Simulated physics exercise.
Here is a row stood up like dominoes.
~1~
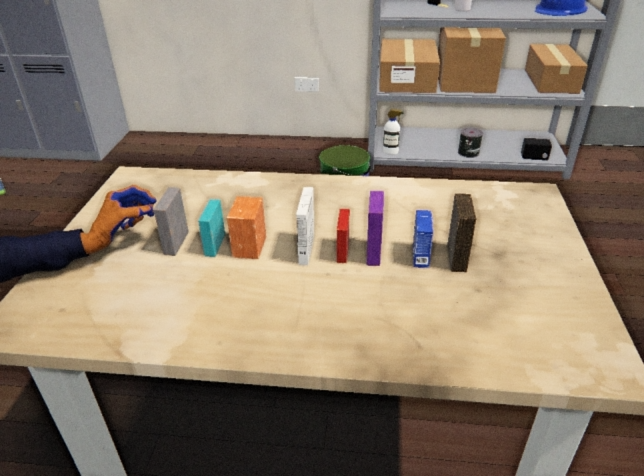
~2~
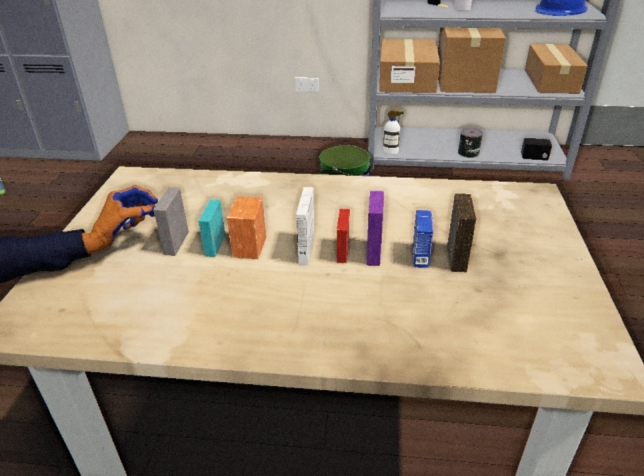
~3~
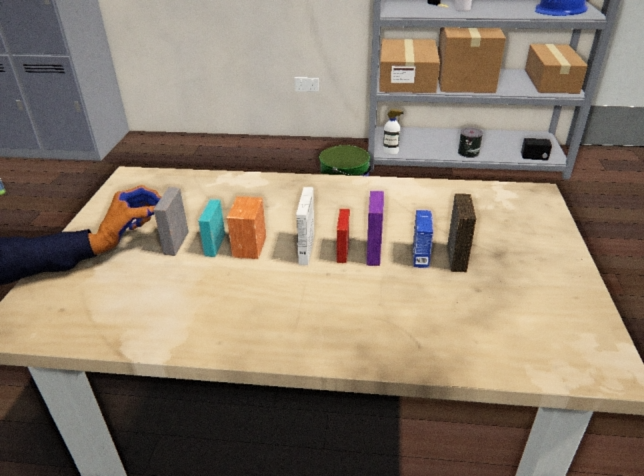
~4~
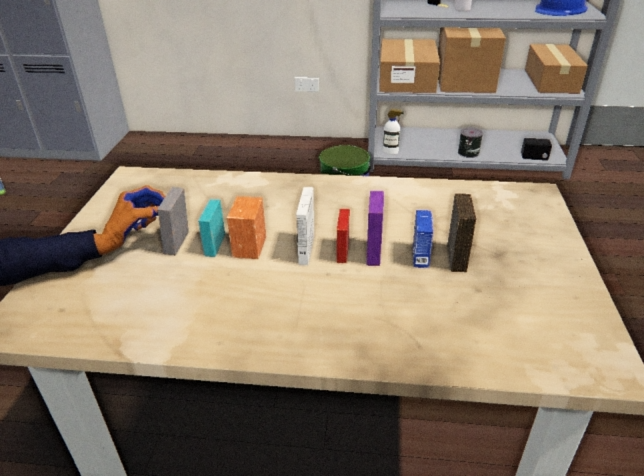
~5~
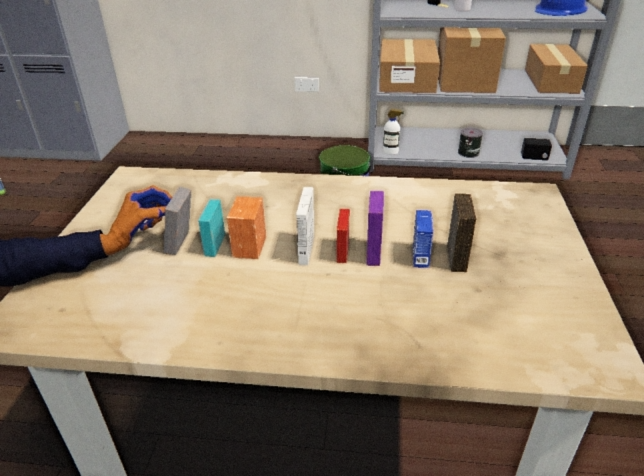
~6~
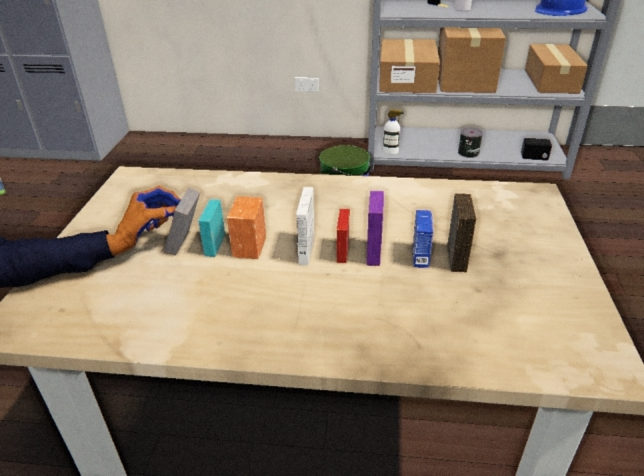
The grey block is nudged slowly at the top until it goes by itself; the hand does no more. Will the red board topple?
The red board stays upright.
Then, 0.10 s after the last picture, grey block 34° over.
Then, 0.30 s after the last picture, grey block 52° over; turquoise board tipped 24° from how it was.
Then, 0.70 s after the last picture, grey block 69° over; turquoise board tipped 25° from how it was.
Then, 0.80 s after the last picture, grey block 90° over; turquoise board tipped 24° from how it was.
At rest, left askew, turquoise board; the other 5 in place. Seen from the same camera at the end, red board near (343, 236).
